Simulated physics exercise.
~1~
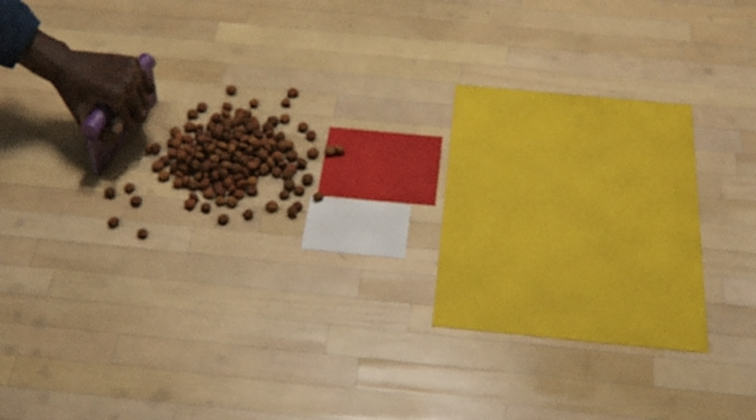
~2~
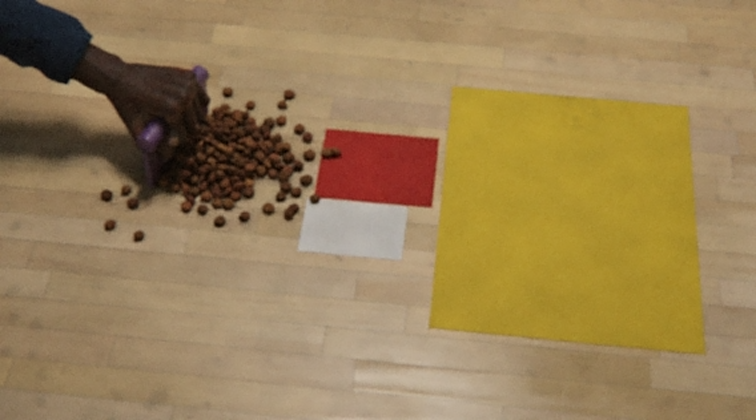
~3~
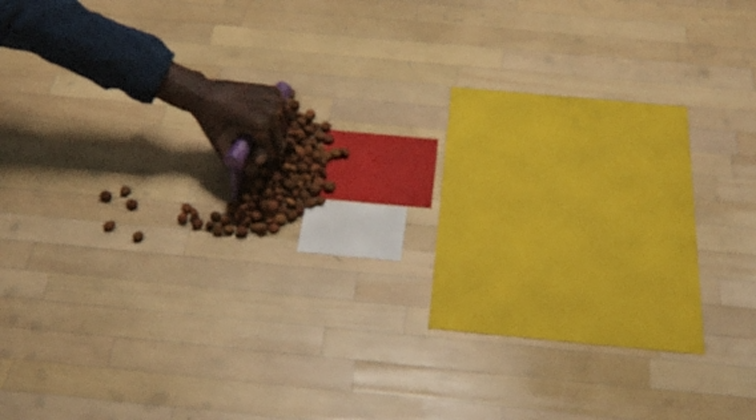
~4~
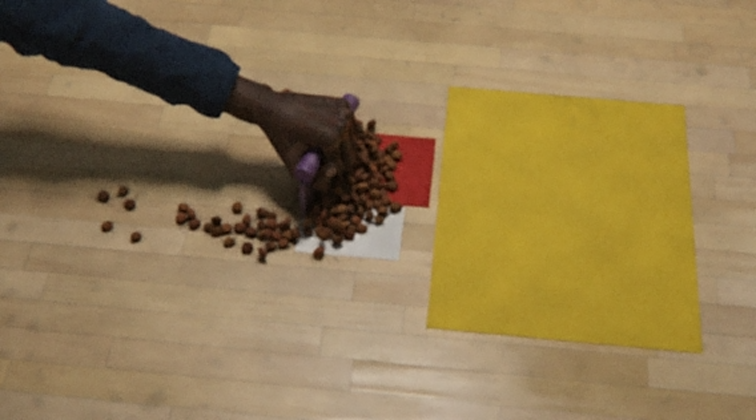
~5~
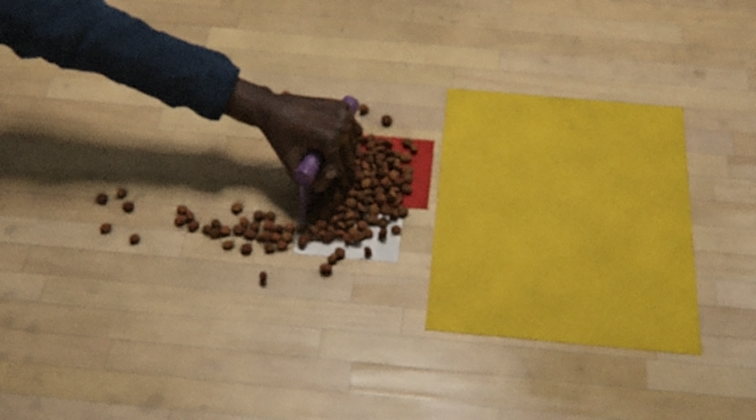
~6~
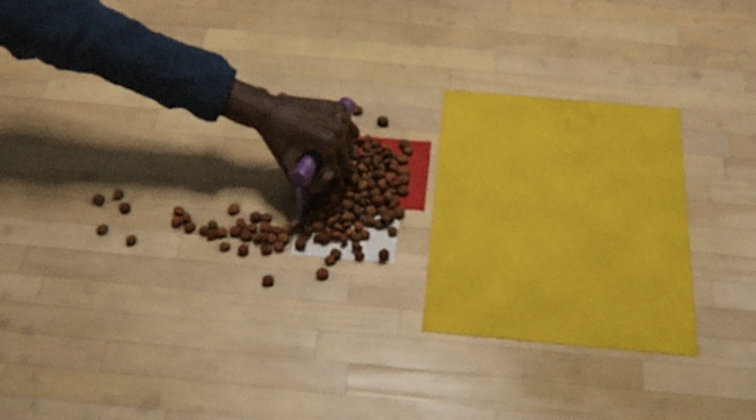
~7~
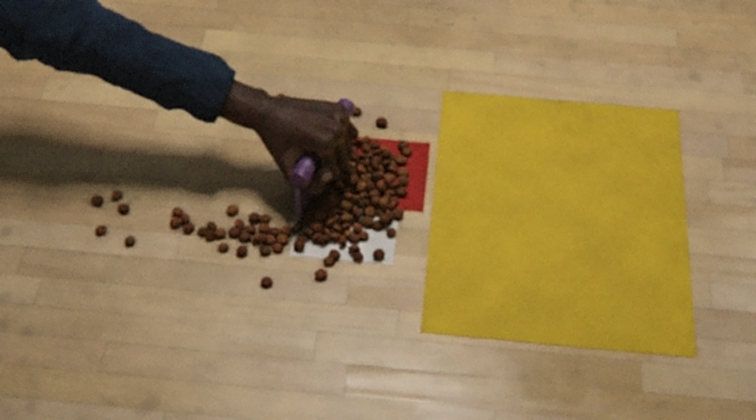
On a light wooden floor, a hand gripping a purple scraper pushed a pile of brown kibble rightward onto the red and white mats, then stopped, leaving the pieces heaped there with stragglers behind and none on the yellow mat.
